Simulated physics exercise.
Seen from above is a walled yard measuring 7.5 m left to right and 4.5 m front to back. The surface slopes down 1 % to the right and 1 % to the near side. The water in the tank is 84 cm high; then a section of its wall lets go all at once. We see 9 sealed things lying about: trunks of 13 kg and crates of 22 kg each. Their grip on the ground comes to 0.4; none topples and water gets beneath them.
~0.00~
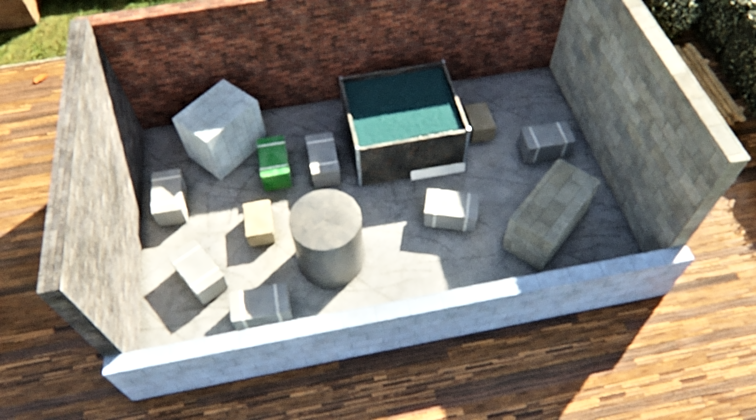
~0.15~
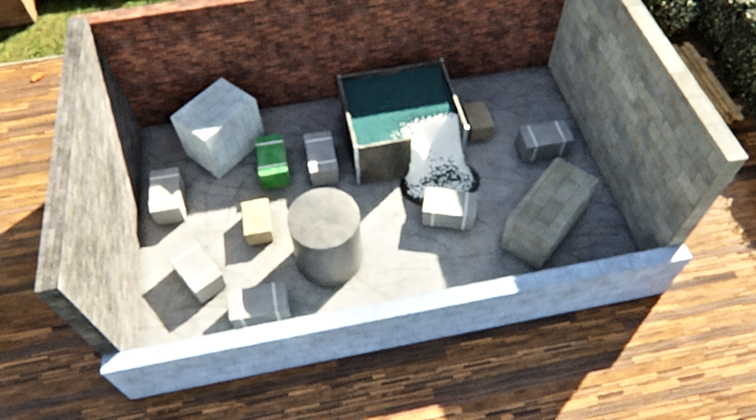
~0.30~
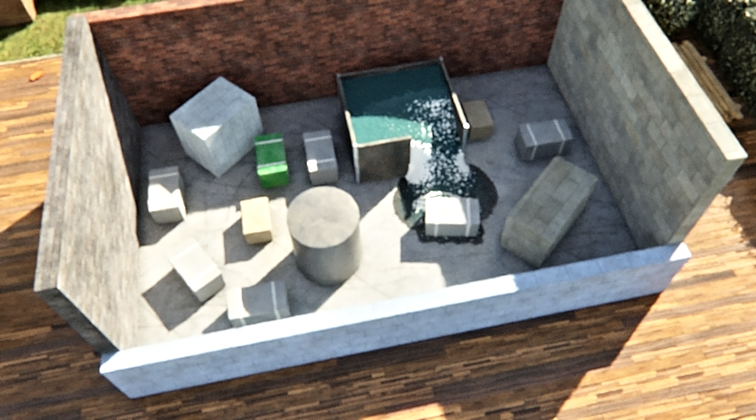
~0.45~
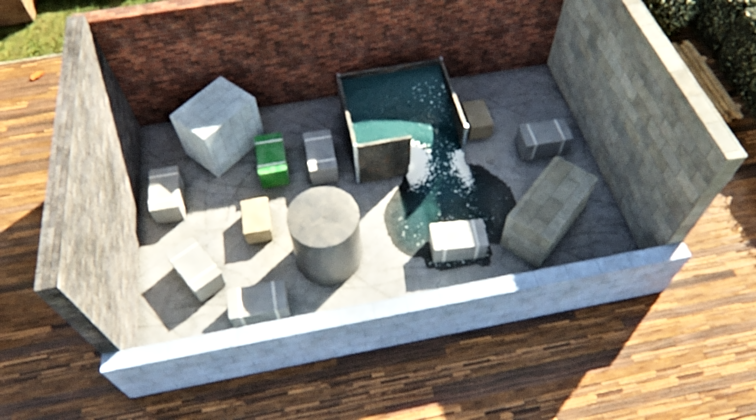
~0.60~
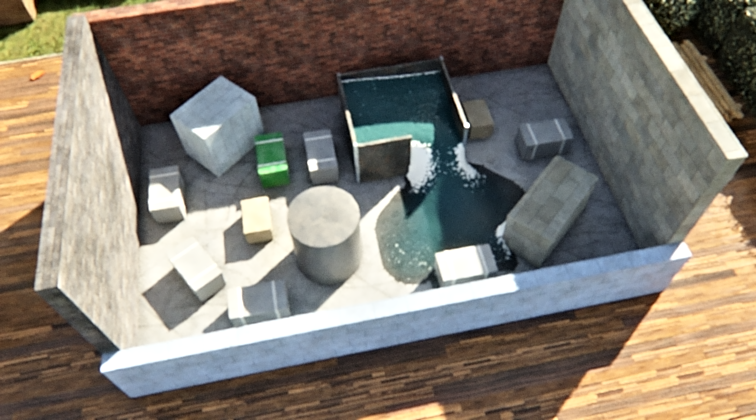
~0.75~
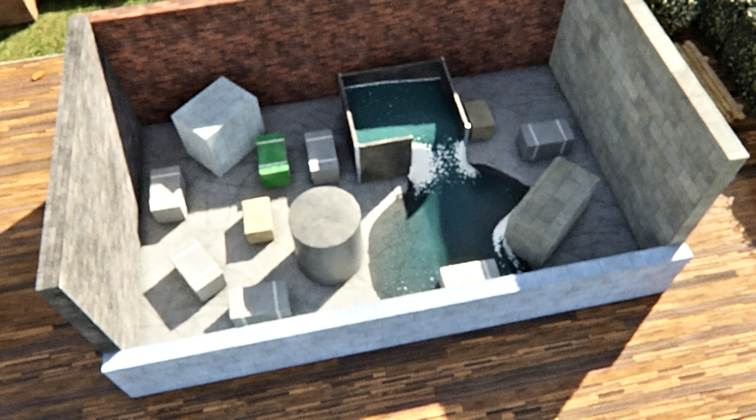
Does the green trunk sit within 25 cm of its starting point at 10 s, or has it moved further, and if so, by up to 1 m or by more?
I'm guessing it covers a short distance.
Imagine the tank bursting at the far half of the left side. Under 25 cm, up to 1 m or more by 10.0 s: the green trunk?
So the green trunk winds up far off.
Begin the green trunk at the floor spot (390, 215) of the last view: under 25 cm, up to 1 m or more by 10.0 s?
As it turns out, it creeps some distance.
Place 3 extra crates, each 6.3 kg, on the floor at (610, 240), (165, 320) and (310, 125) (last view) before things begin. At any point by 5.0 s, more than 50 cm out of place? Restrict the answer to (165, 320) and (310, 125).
Beyond the mark, below the mark.
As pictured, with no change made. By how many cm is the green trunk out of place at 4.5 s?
It is about 0 cm out of place by then.
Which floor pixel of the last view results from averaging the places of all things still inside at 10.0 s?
They average out to somewhere around (308, 174).
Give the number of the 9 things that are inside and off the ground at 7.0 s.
Count: 6.
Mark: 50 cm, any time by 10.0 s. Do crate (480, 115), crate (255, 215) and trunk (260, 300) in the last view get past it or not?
Well, going one by one, it's too far, not that far and too far.
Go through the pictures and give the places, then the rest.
The green trunk at (272, 156) rests on the ground; 2.6 m2 under water; 0 of 9 have shifted, in the first picture.
The green trunk at (270, 154), on the bottom; 3.3 m2 under water; 0 of 9 have shifted, in the second picture.
The green trunk at (270, 153) rests on the ground; water covers 4.0 m2; 1 of 9 have shifted, in the third picture.
The green trunk at (270, 153), on the bottom; 5.3 m2 under water; 1 of 9 have shifted, in the fourth picture.
The green trunk at (270, 152), on the bottom; 6.5 m2 under water; 1 of 9 have shifted, in the fifth picture.
The green trunk at (271, 153), on the bottom; 7.7 m2 under water; 1 of 9 have shifted, in the sixth picture.
After 2.0 s the green trunk is near (271, 153), 0.0 m from its start, aground; 1 afloat.
After 4.5 s the green trunk is near (271, 153), 0.0 m from its start, aground; 4 afloat.
After 7.0 s the green trunk is near (308, 139), 0.6 m from its start, aground; 6 afloat.
After 10.0 s the green trunk is near (309, 146), 0.6 m from its start, afloat; 8 afloat.
